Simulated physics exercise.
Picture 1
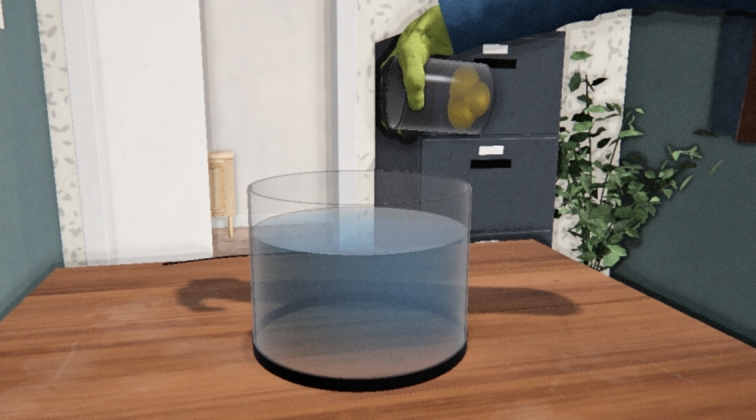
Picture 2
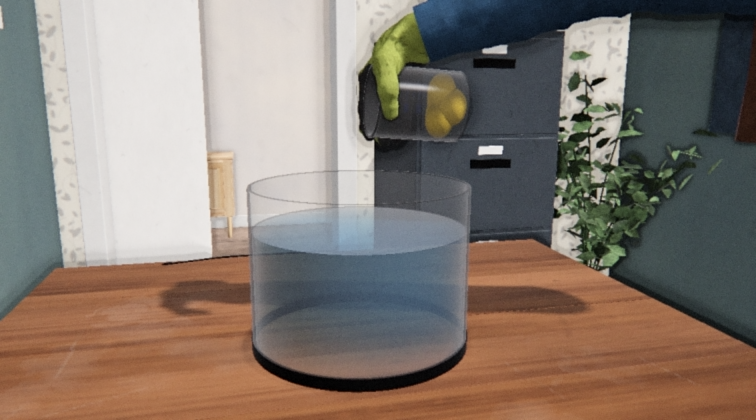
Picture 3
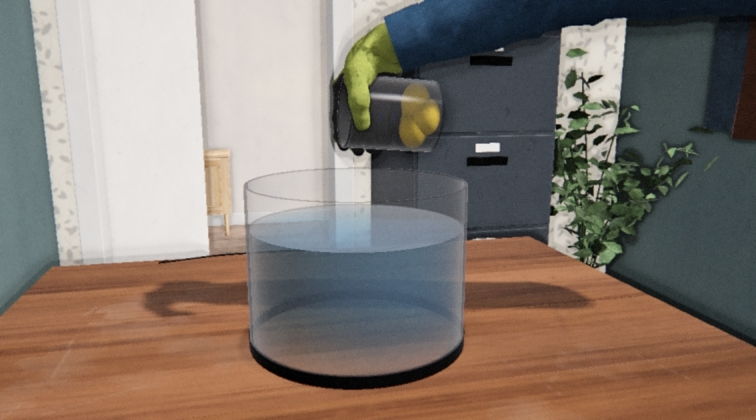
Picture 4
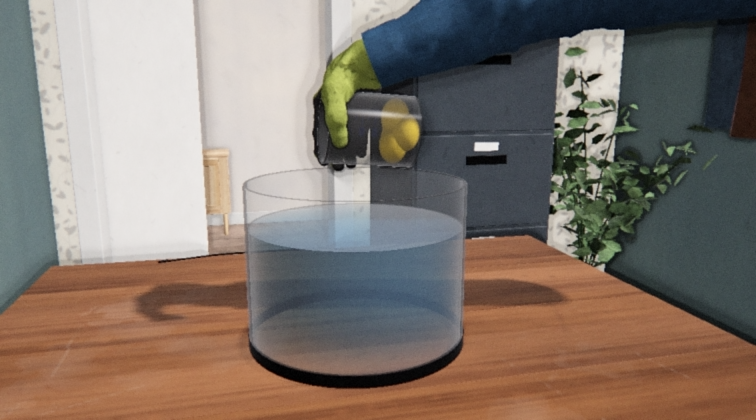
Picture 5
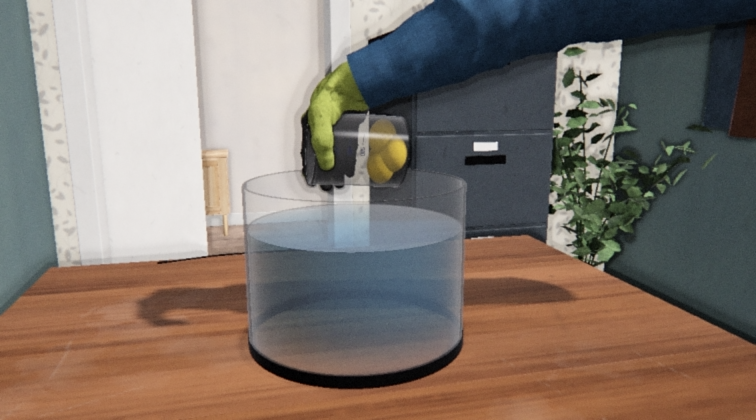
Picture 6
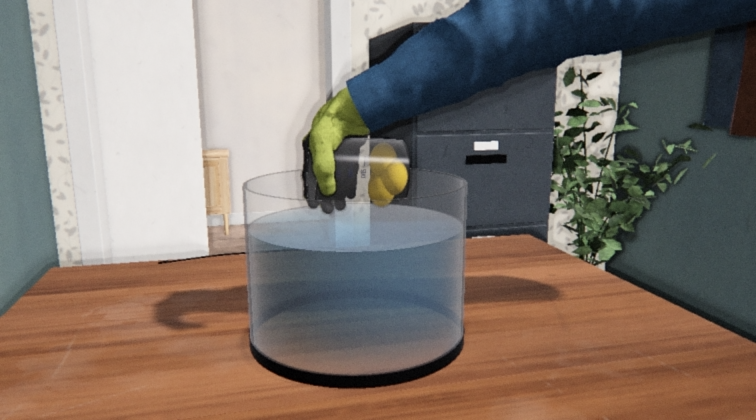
Green-gloved hand lowering a clear beaker on its side, yellowish wad inside, leftward and down over a clear tub of water.
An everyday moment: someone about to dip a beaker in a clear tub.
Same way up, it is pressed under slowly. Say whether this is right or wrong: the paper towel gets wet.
Right.
Soon after, the beaker enters the water.
Later, water pours in as the air escapes.
In the end, the beaker is under, flooded, and the paper towel is wet.
